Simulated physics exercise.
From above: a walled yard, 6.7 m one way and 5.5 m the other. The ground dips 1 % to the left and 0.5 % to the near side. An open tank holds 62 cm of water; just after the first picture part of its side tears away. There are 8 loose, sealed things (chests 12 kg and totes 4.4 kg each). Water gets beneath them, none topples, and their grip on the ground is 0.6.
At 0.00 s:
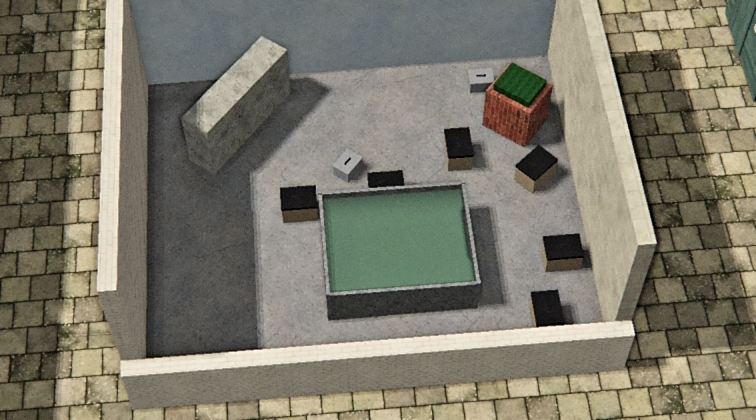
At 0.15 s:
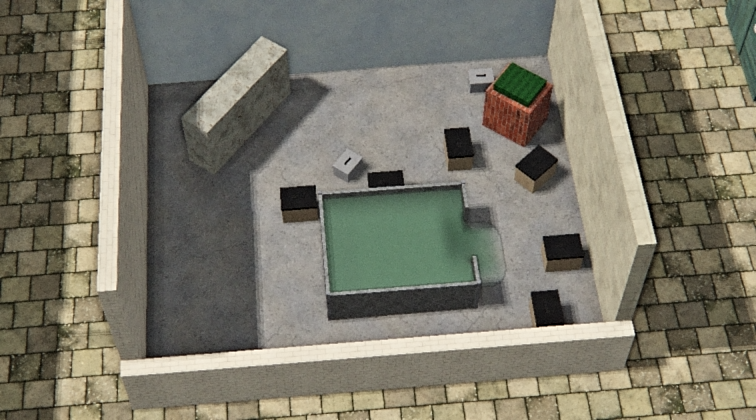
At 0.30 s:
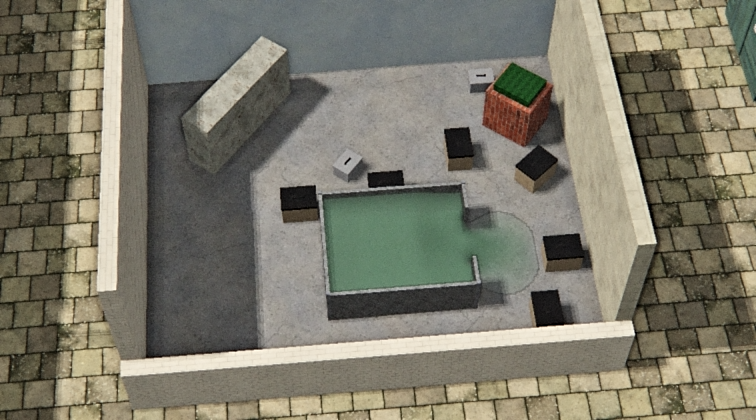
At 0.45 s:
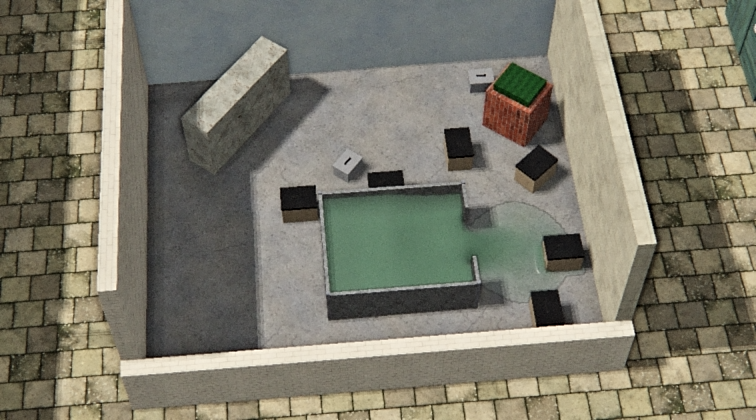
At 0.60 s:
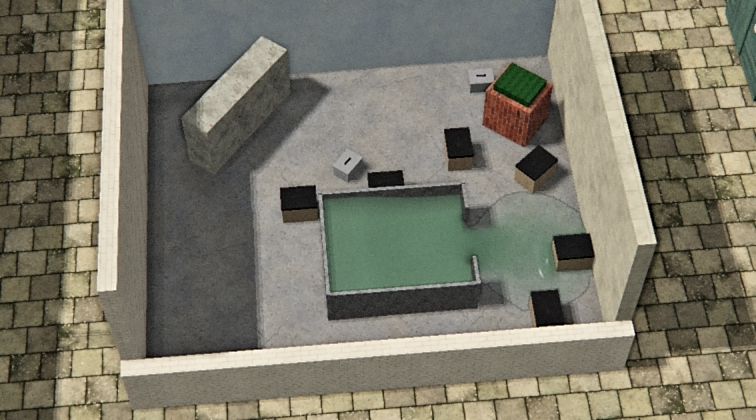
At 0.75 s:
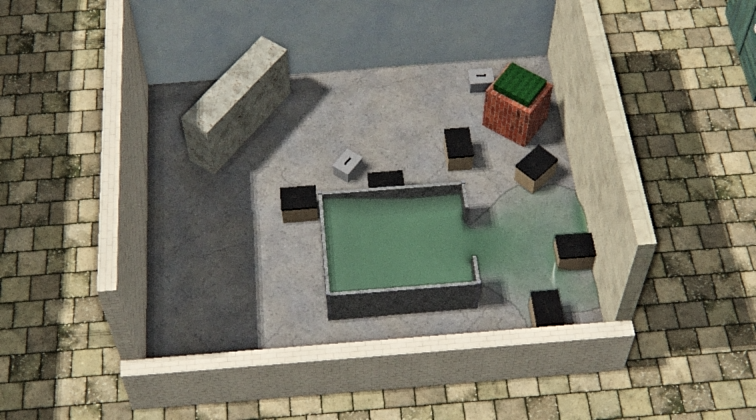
The clip shows a walled yard from above, where the right side of an open tank gives way and greenish water spreads across the ground toward the right wall, nudging one dark-topped box slightly right while the other objects stay put.
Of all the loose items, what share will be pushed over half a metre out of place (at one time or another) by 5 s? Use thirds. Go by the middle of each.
It is between one and two thirds.
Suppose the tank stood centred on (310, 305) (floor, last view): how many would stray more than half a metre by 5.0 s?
In that case 4 of them.
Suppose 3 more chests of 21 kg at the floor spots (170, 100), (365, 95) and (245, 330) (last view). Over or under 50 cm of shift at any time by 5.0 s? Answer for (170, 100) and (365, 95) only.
In turn: Short of it, under.
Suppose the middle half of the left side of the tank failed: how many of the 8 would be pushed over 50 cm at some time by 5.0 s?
In that case 0 of them.
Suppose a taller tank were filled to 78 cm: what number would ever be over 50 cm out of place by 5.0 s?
Then 5.
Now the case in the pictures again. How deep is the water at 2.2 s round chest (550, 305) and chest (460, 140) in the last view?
Roughly 6 and 1 cm.
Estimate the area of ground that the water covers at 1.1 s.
Some 7.5 m2.
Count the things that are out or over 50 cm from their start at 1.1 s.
I count 0.
After 1.1 s 0 of 8 are over 50 cm from their spots; 1 afloat.
After 2.2 s 2 of 8 are over 50 cm from their spots; 1 afloat.
After 3.5 s 3 of 8 are over 50 cm from their spots; 3 afloat.
After 5.0 s 5 of 8 are over 50 cm from their spots, and 5 have been at some point; 4 afloat.
